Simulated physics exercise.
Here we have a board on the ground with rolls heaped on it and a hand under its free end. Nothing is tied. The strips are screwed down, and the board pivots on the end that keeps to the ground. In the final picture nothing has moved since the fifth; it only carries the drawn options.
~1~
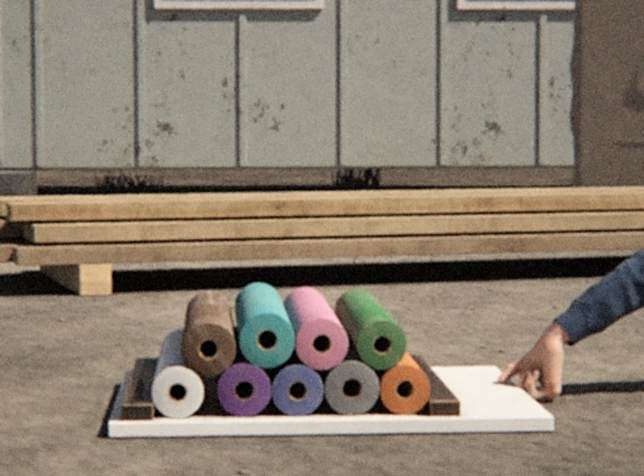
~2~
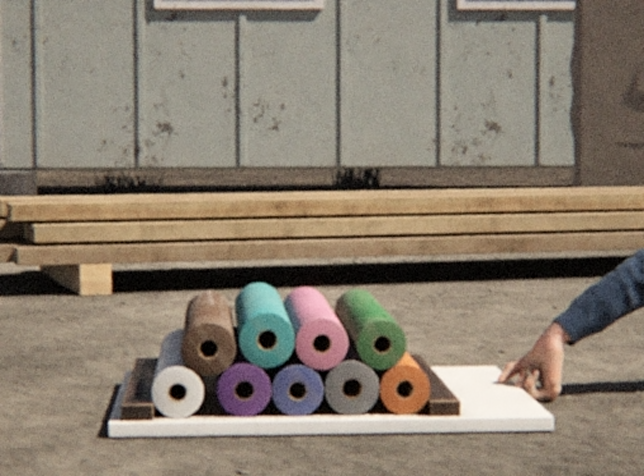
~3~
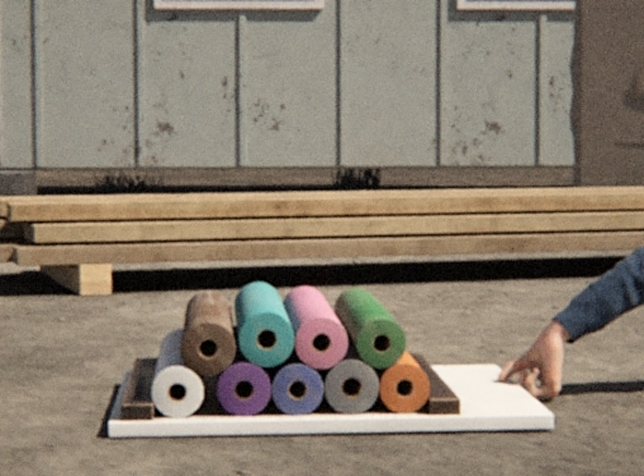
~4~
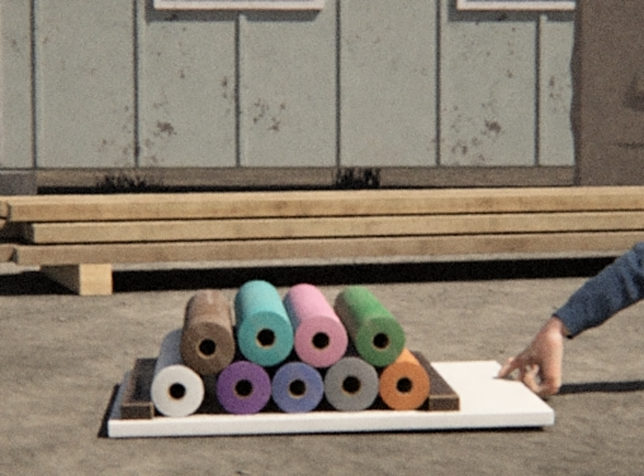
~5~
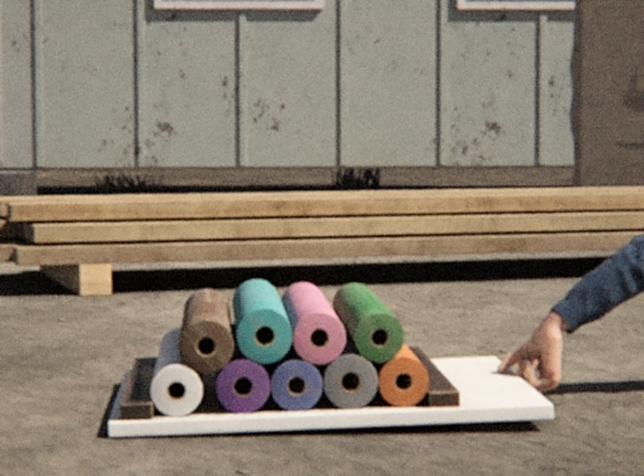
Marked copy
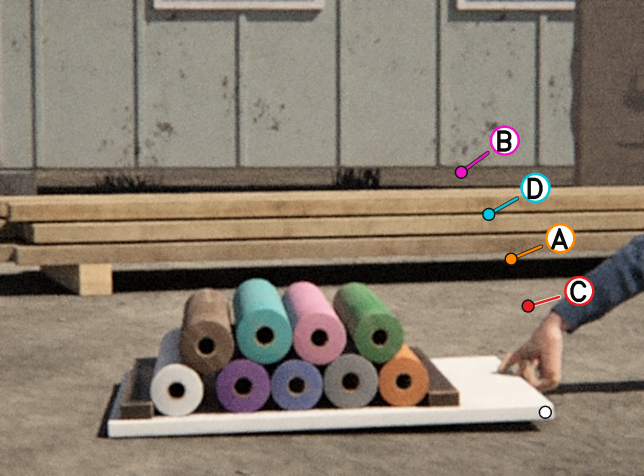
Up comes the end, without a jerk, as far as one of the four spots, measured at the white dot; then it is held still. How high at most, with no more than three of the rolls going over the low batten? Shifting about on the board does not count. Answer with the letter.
Raise it to D.
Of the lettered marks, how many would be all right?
The number is three.
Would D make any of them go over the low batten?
Yes, at D.
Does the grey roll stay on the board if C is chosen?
Yes, with C.
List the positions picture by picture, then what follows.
The first picture shows pink roll (322, 344); turquoise roll (267, 340); board (321, 391).
The second picture shows board (321, 391); white roll (177, 392).
The third picture shows board (321, 390); orange roll (405, 388); brown roll (208, 348).
The fourth picture shows board (321, 388); white roll (177, 392); purple roll (244, 388).
The fifth picture shows board (321, 386); white roll (177, 390); purple roll (243, 386).
On the marked copy, A at (511, 259); B at (462, 172); C at (528, 306); D at (489, 214); the white dot at (546, 412).
With D. Early on, board at 17°.
Further on, board at 29°.
At the end, board at 29°, three over the low batten (brown, pink, turquoise).
As for the rest, A one over the low batten (brown); B four over the low batten (brown, green, pink, turquoise); C none over the low batten.
